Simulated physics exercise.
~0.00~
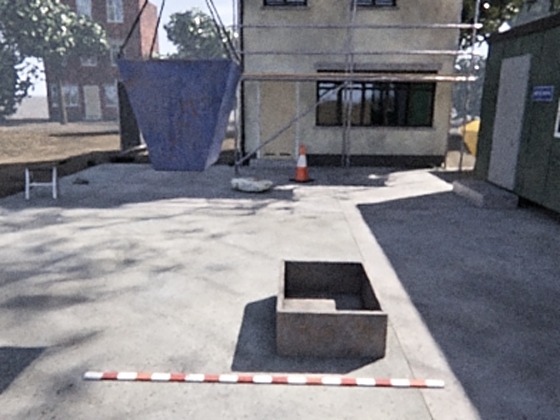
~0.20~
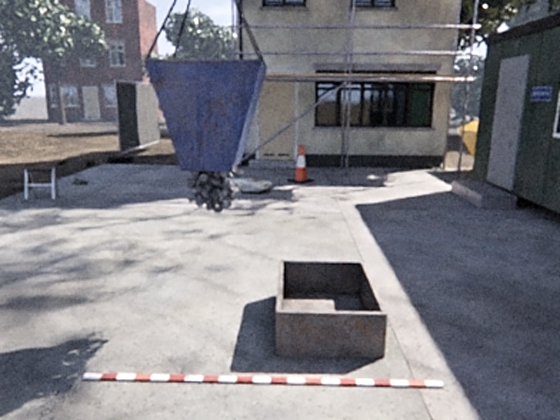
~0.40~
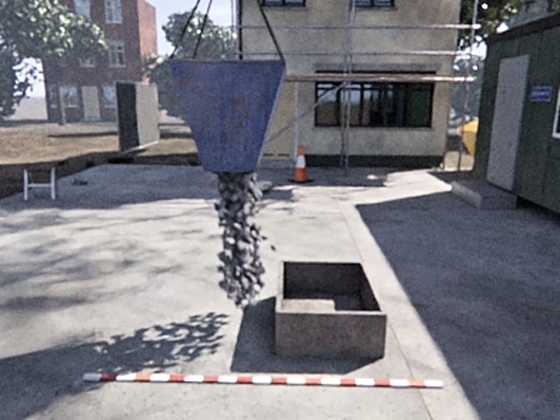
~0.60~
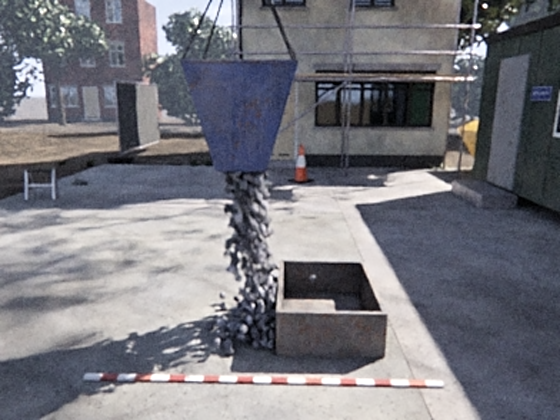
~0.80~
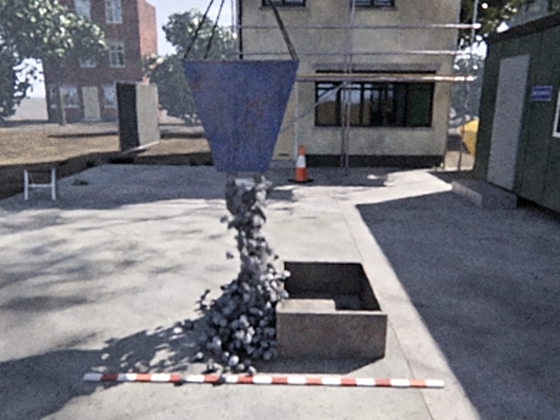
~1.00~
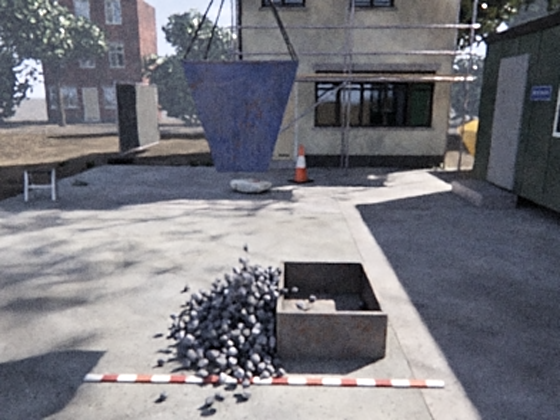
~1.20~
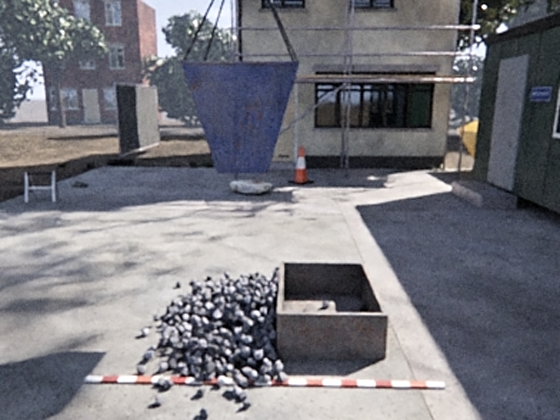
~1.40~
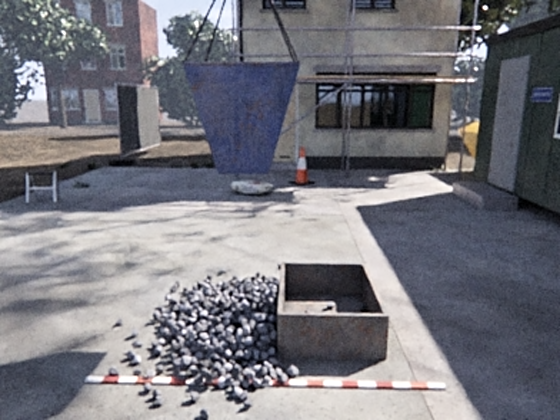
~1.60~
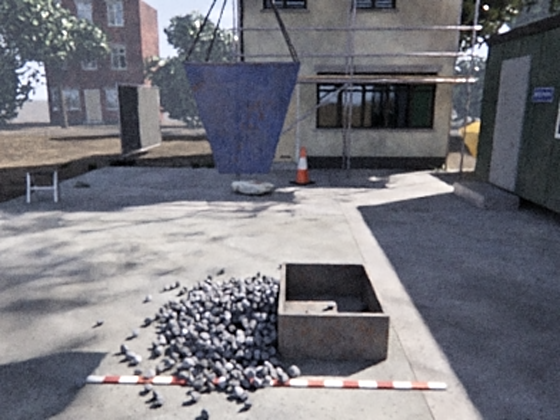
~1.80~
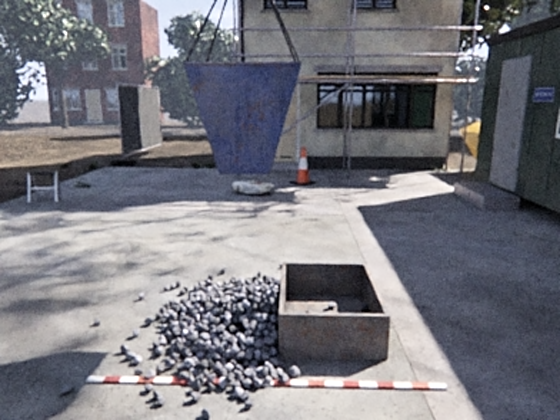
A blue skip moves right, dropping grey stones that pile up left of the bin.
